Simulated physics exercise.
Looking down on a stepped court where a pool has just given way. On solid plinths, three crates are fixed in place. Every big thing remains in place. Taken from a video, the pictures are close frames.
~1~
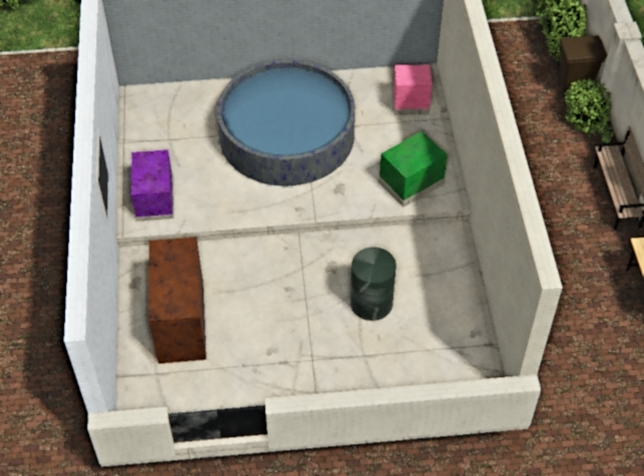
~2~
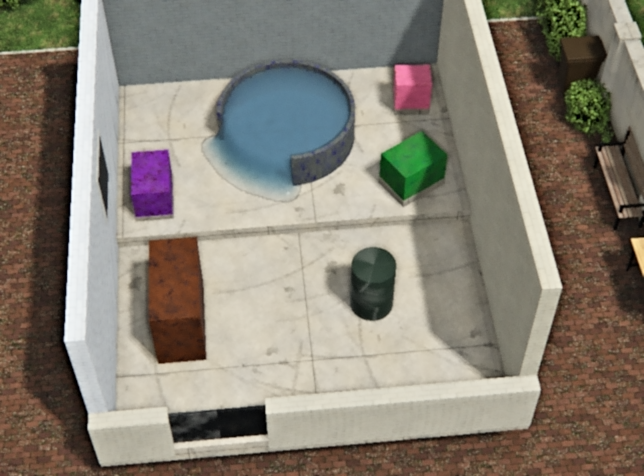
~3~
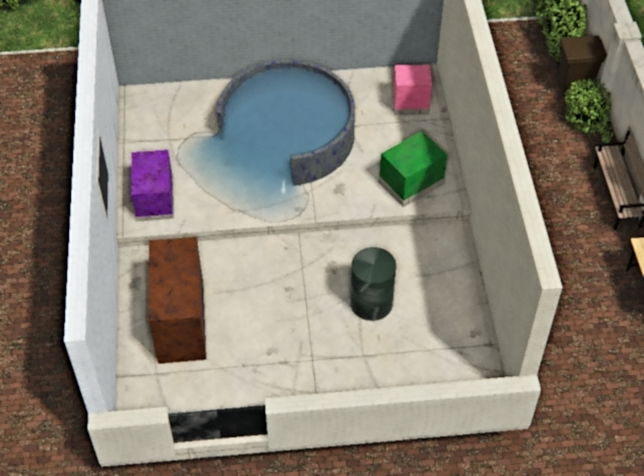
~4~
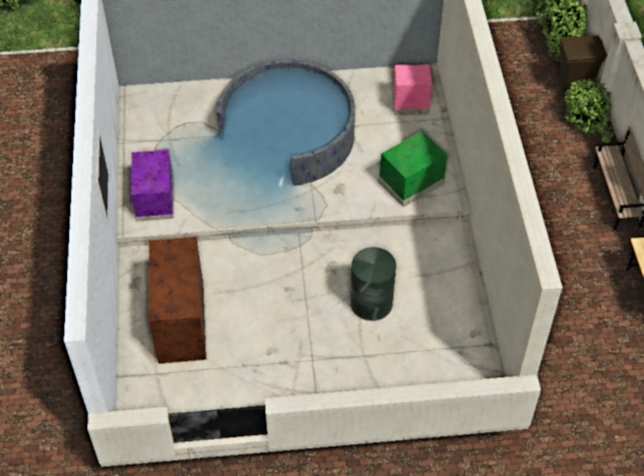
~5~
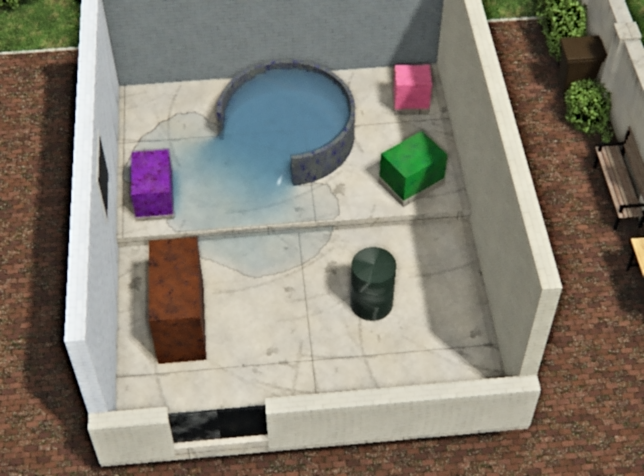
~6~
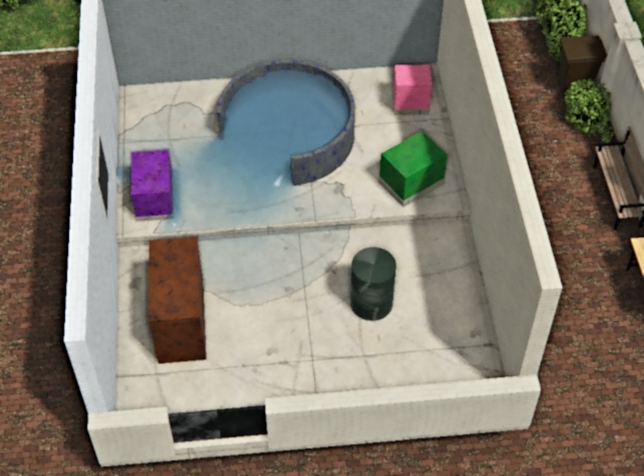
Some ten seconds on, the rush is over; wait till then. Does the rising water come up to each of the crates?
As I see it, the pink crate comes through untouched, the purple crate comes through with water on it, the green crate comes through untouched.
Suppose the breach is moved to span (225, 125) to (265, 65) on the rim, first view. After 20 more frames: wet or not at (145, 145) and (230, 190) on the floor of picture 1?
Taking them in turn: Underwater, then underwater.
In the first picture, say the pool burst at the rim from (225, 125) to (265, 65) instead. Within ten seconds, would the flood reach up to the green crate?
Then: Green crate stays untouched.
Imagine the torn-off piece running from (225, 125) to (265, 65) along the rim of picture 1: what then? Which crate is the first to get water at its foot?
The purple crate.
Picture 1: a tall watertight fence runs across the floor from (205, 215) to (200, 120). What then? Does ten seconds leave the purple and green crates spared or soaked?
First purple, which is left alone, then green, which is left alone.
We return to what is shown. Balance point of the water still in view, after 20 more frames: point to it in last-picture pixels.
I'd mark it close to (227, 249).
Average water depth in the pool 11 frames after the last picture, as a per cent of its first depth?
I'd say around 38 per cent.
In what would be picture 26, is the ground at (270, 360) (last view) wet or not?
Lab note: Spot reads soaked.
A moment on, water covers 35 % of the floor; the pink crate not reached, the purple crate water round its plinth, the green crate not reached.
Next, water covers 50 % of the floor; the pink crate not reached, the purple crate water round its plinth, the green crate not reached.
Then, water covers 60 % of the floor; the pink crate not reached, the purple crate water round its plinth, the green crate not reached.
Later, water covers 85 % of the floor; the pink crate water round its plinth, the purple crate water round its plinth, the green crate not reached.
In the end, water covers 85 % of the floor; the pink crate stayed above the water, the purple crate was topped, the green crate stayed above the water.
